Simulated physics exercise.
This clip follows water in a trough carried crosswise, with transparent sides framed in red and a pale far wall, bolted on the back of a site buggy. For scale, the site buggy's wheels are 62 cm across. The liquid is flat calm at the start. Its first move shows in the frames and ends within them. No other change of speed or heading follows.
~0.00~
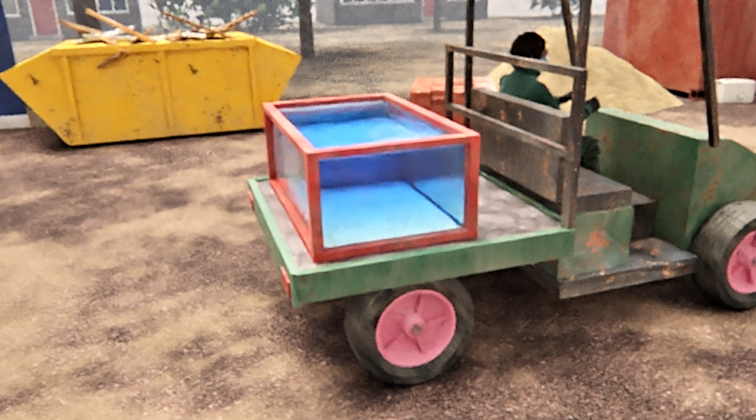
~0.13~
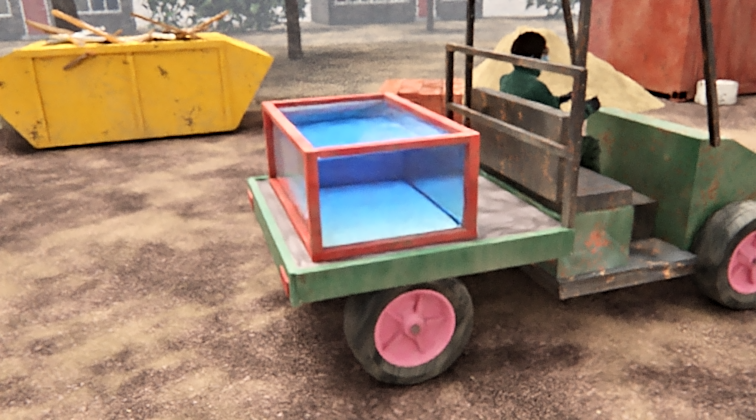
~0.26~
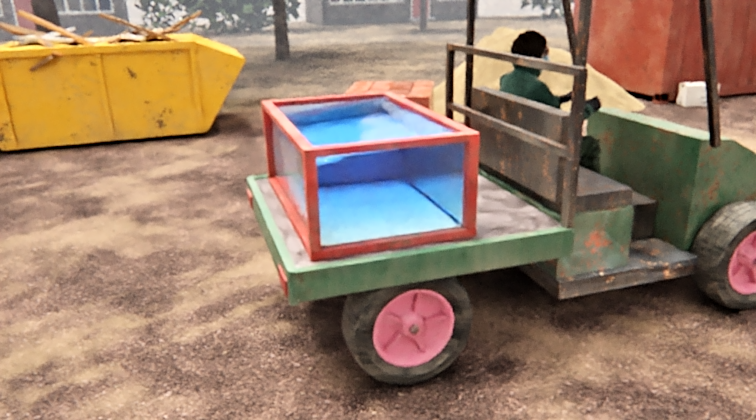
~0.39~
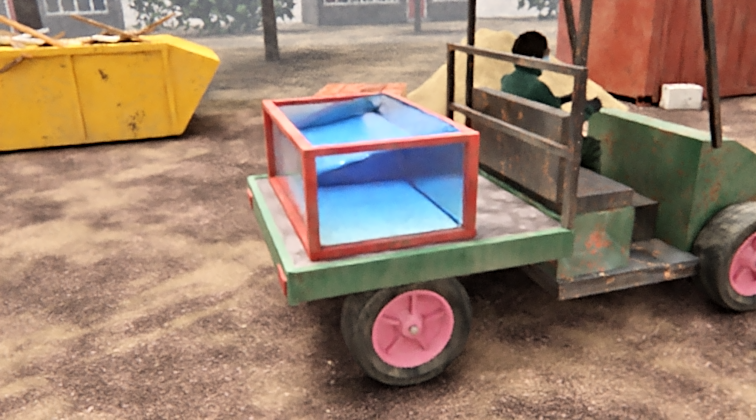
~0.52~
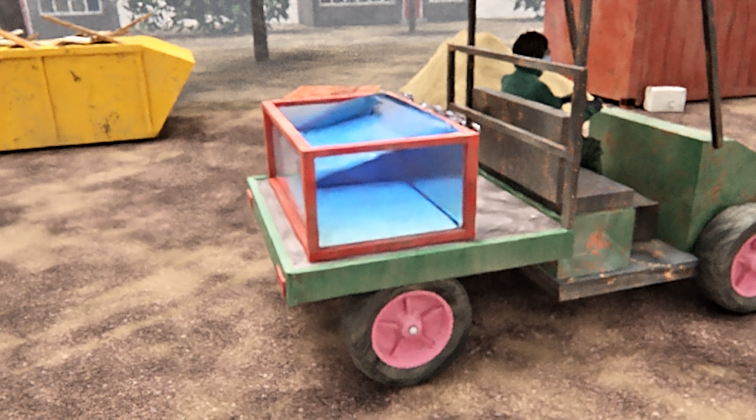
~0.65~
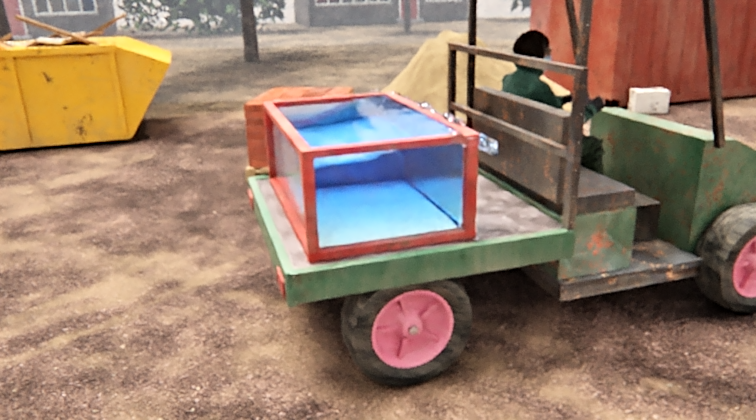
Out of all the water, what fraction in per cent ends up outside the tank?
Roughly 1 per cent of the water is lost.
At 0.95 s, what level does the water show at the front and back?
About 36 cm in front and 48 cm behind.
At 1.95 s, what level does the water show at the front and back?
Front 36 cm, back 46 cm.
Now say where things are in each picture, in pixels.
Level at the front (377, 104); level at the back (287, 112); still flat; the front is on the right, levels are read along the far wall; a wheel hub at (420, 333), in the first frame.
Level at the front (377, 103); level at the back (287, 111); still flat, in the second frame.
Level at the front (376, 101); level at the back (287, 113); rising 3° towards the front, in the third frame.
Level at the front (377, 94); rising 12° towards the front, in the fourth frame.
Level at the front (377, 92); rising 14° towards the front, in the fifth frame.
Level at the front (377, 97); level at the back (288, 117); rising 8° towards the front; a wheel hub at (416, 334), in the sixth frame.
After 0.95 s front 36 cm, middle 41 cm, back 48 cm above the floor; the loss stands at 1 per cent, over the front.
After 1.45 s front 47 cm, middle 40 cm, back 38 cm above the floor; the loss stands at 1 per cent, over the front.
After 1.95 s front 36 cm, middle 42 cm, back 47 cm above the floor; the loss stands at 1 per cent, over the front.
After 3.63 s the loss stands at 1 per cent, over the front, 5 of 338 litres.
